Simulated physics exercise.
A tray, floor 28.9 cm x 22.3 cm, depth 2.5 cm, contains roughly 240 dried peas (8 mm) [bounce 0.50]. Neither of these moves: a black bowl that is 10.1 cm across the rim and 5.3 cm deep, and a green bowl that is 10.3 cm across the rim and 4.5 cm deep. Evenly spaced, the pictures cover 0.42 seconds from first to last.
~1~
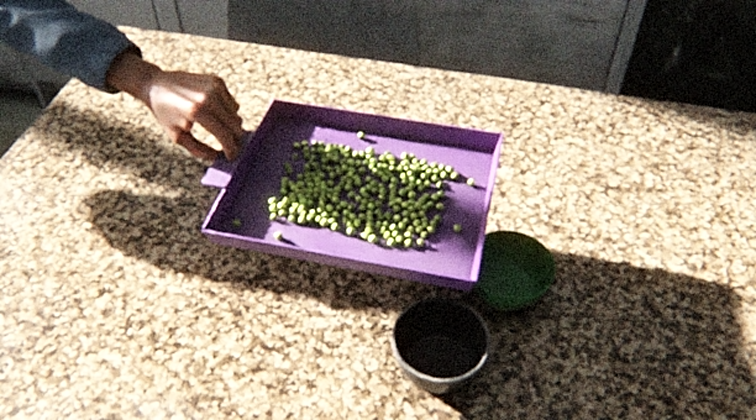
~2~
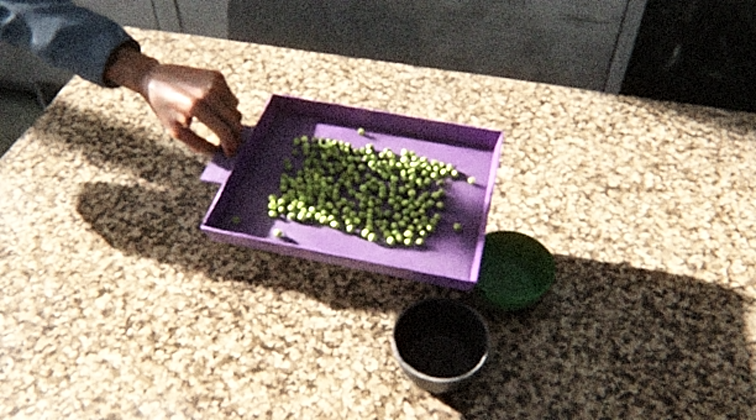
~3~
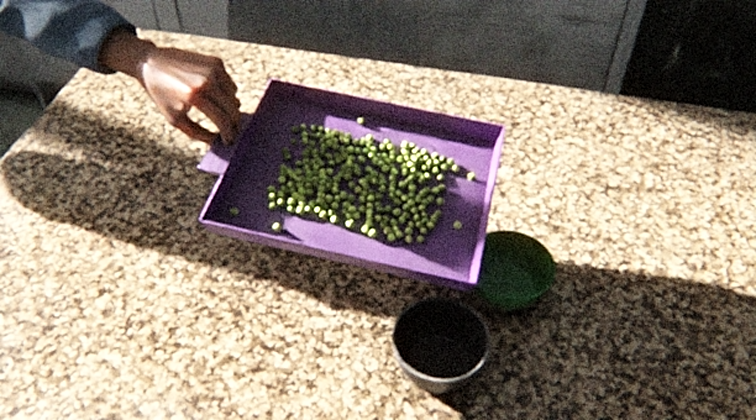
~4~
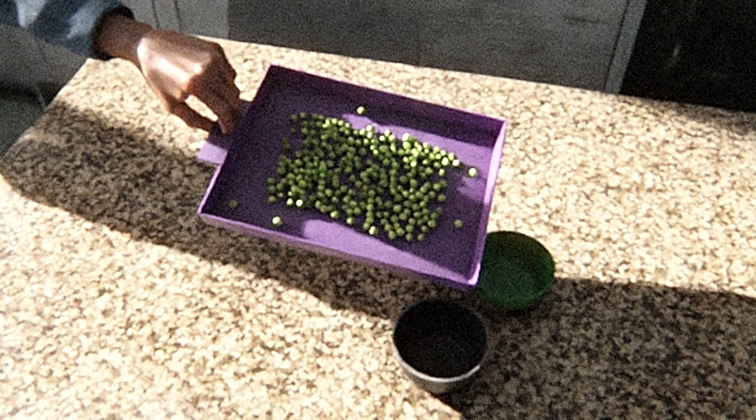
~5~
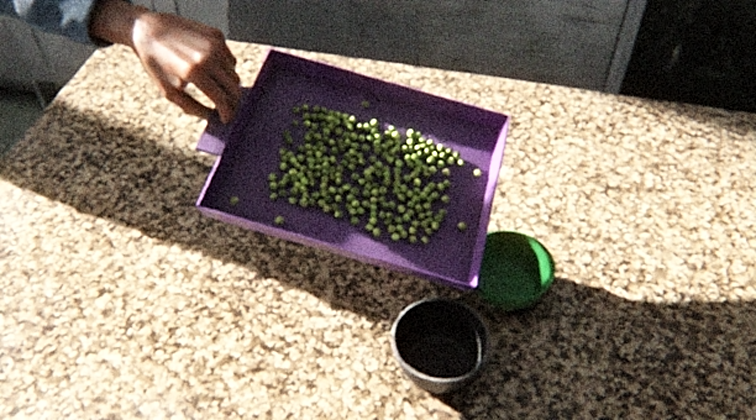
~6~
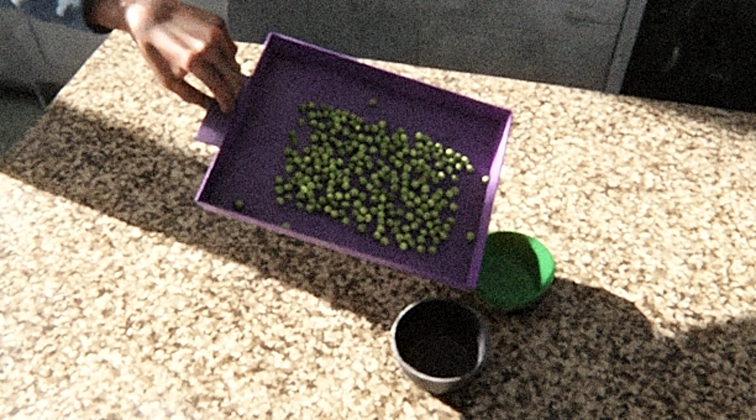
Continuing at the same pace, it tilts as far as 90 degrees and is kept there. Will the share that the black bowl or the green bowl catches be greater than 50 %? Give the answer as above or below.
Answer: Above.
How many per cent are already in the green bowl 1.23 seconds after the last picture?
Around 0 in a hundred up to that point.
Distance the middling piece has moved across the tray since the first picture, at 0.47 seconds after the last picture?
Distance on tray: Approx. 11 cm.
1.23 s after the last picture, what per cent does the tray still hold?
I'd say around 65 in a hundred.
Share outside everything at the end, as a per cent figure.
It comes to about 30 percent.
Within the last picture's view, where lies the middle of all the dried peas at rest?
Around (453, 358).
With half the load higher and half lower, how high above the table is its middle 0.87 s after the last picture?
I'd put it close to 14 cm.
Then, 0.47 s after the last picture, tilt 43 degrees; tray 100 %; middle of all pieces on or above the table near (427, 233).
Then, 0.87 s after the last picture, tilt 64 degrees; tray 95 %; middle of all pieces on or above the table near (436, 237).
Then, 1.23 s after the last picture, tilt 83 degrees; tray 65 %, black bowl 20 %, in the air 15 %; middle of all pieces on or above the table near (457, 279).
Then, 1.57 s after the last picture, tilt 90 degrees; outside 25 %, tray 5 %, black bowl 65 %; middle of all pieces on or above the table near (470, 353).
In the end, outside 30 %, black bowl 70 %.
